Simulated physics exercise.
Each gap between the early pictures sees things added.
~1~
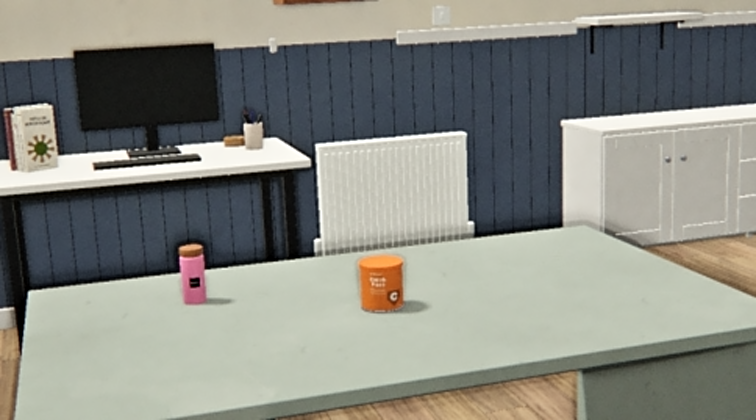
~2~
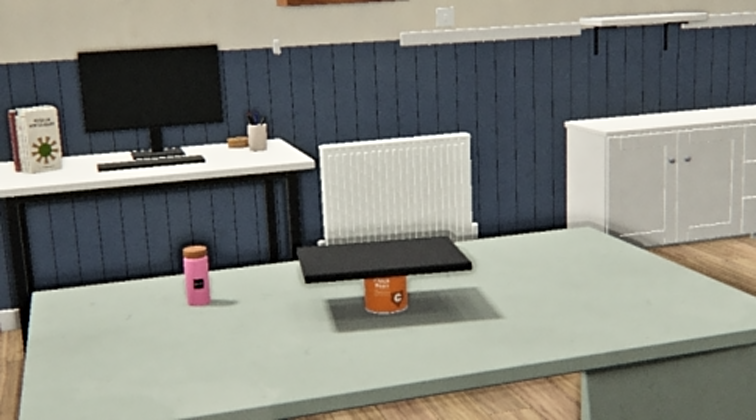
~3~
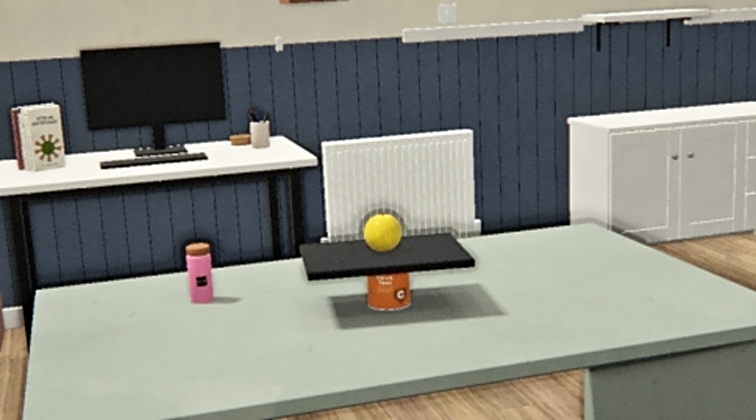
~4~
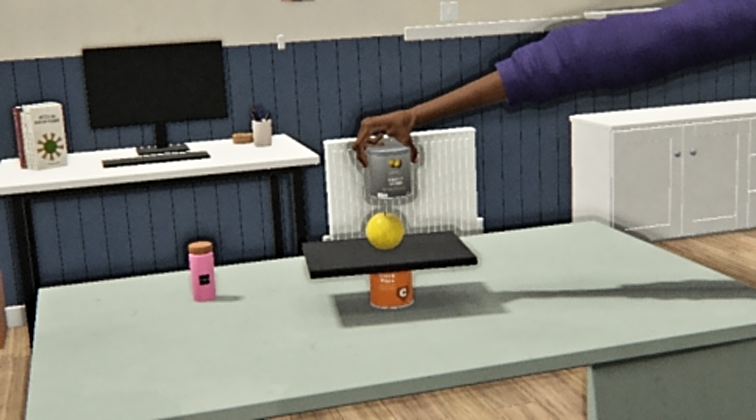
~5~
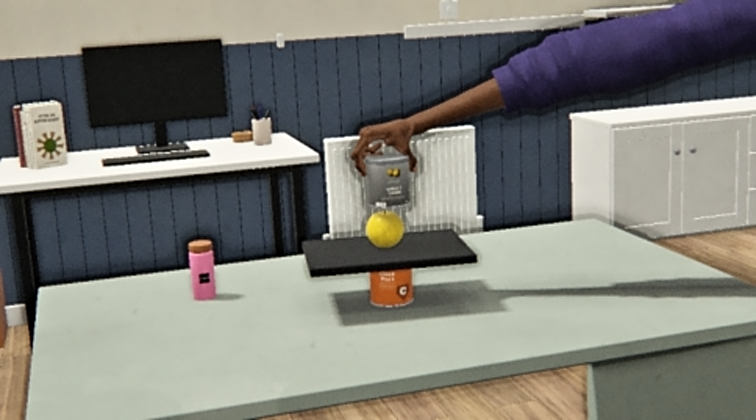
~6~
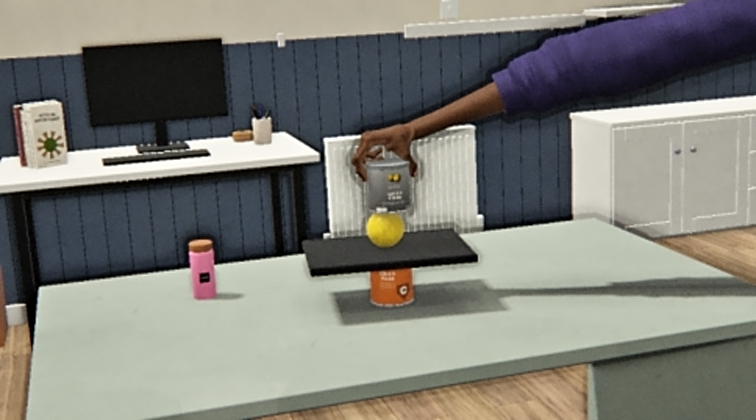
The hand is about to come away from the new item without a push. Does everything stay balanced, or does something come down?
Something comes down.
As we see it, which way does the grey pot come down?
Toward the right-hand side.
Then, 0.40 s later than the last frame, grey pot tilted by 66° near (417, 197).
Then, 0.60 s later than the last frame, grey pot now fallen; black tray tilted by 6°; orange pot tilted by 6°.
Then, 1.00 s later than the last frame, nothing new.
When it is over, fallen, grey pot; the other 4 as before. End places, in pixels of the last picture, grey pot near (434, 218). The pile gives way.
